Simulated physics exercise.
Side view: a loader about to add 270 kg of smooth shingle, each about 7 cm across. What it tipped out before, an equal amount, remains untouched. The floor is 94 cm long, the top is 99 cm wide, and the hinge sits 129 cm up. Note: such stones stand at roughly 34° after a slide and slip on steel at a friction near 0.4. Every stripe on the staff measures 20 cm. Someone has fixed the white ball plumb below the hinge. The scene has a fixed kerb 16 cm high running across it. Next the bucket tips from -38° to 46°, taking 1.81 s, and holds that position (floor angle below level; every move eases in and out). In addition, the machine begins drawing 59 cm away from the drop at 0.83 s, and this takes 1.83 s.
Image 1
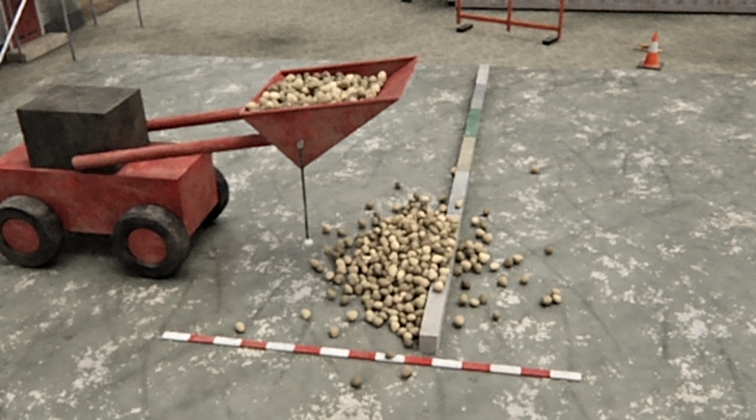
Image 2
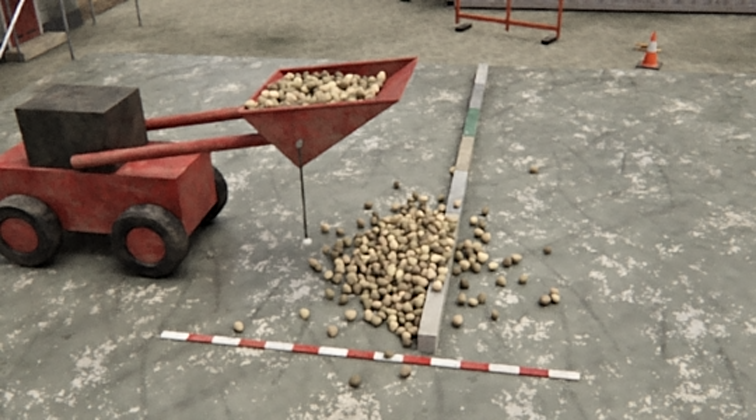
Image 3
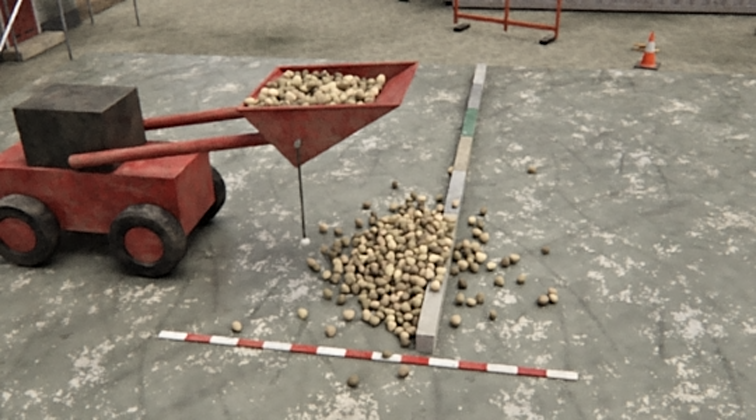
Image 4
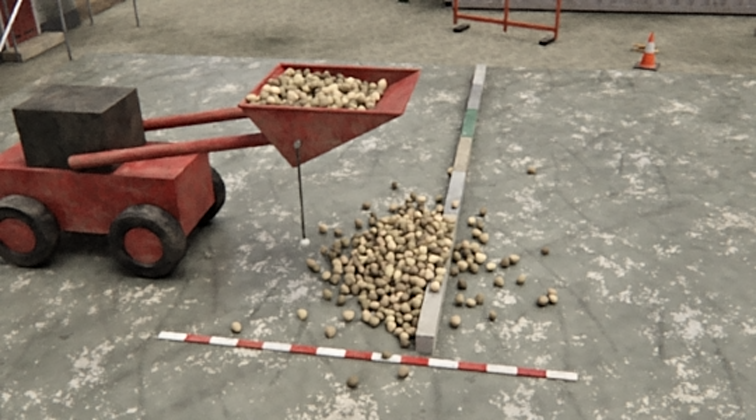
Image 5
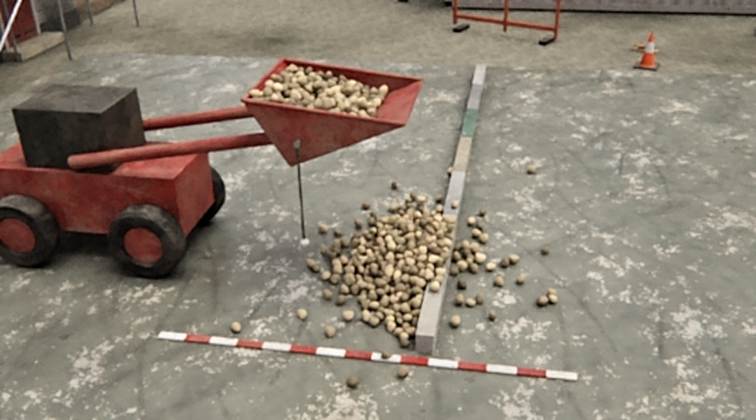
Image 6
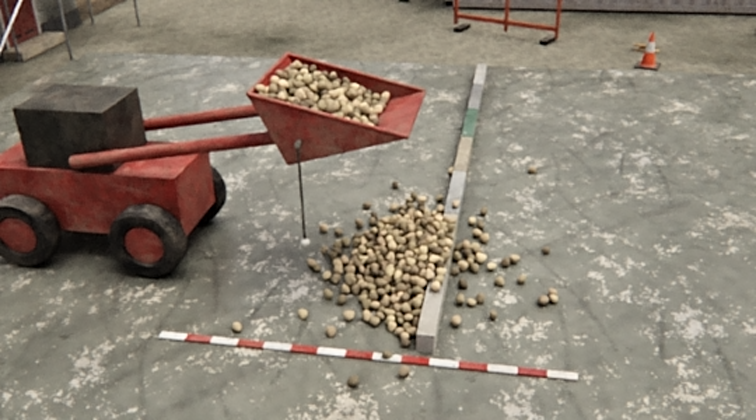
At the start, a red loader on the left holds a bucket of pale, rounded stones, its right lip raised, beside a pile of similar stones straddling a low kerb. The bucket then tilts clockwise, its right lip lowering and back edge rising, while the pile stays still.
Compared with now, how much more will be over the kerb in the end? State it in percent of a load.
Close to 2 parts in a hundred.
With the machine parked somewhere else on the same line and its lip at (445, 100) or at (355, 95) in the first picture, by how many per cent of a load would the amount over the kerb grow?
Near 35 in a hundred, then near 0 in a hundred.
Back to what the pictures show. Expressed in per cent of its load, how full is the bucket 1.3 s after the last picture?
Estimate: 5 % remaining inside, roughly.
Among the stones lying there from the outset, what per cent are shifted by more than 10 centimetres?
15 per cent.
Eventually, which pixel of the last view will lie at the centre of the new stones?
They settle centred around (375, 248).
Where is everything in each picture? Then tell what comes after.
In the first frame, the bucket is at -38°, its lip at (399, 98); the top of the load is at (323, 85). The earlier load is highest near (433, 244), 25 cm above ground level, 93 % on this side of the kerb, 7 % over the kerb.
In the second frame, the bucket is at -37°, its lip at (399, 100); the top of the load is at (322, 84).
In the third frame, the bucket is at -34°, its lip at (399, 105); the top of the load is at (318, 82).
In the fourth frame, lip at (402, 114), floor tilted -29°, highest stones at (300, 83).
In the fifth frame, the bucket is at -23°, its lip at (405, 125); the top of the load is at (292, 81).
In the sixth frame, lip at (408, 137), floor tilted -16°, highest stones at (292, 75).
Then, 0.8 s after the last picture the floor is at 33°; in per cent of one load, 90 in the bucket, 103 on this side of the kerb, 7 over the kerb; the foremost stones are at (534, 260).
Then, 1.3 s after the last picture the floor is at 46°; in per cent of one load, 7 in the bucket, 185 on this side of the kerb, 7 over the kerb; the foremost stones are at (534, 260).
Then, 2.5 s after the last picture the floor is at 46°; in per cent of one load, 0 in the bucket, 191 on this side of the kerb, 9 over the kerb; the foremost stones are at (534, 260).
Then, 5.1 s after the last picture the floor is at 46°; in per cent of one load, 0 in the bucket, 191 on this side of the kerb, 9 over the kerb; the foremost stones are at (534, 260). Net gain over the kerb, 2.
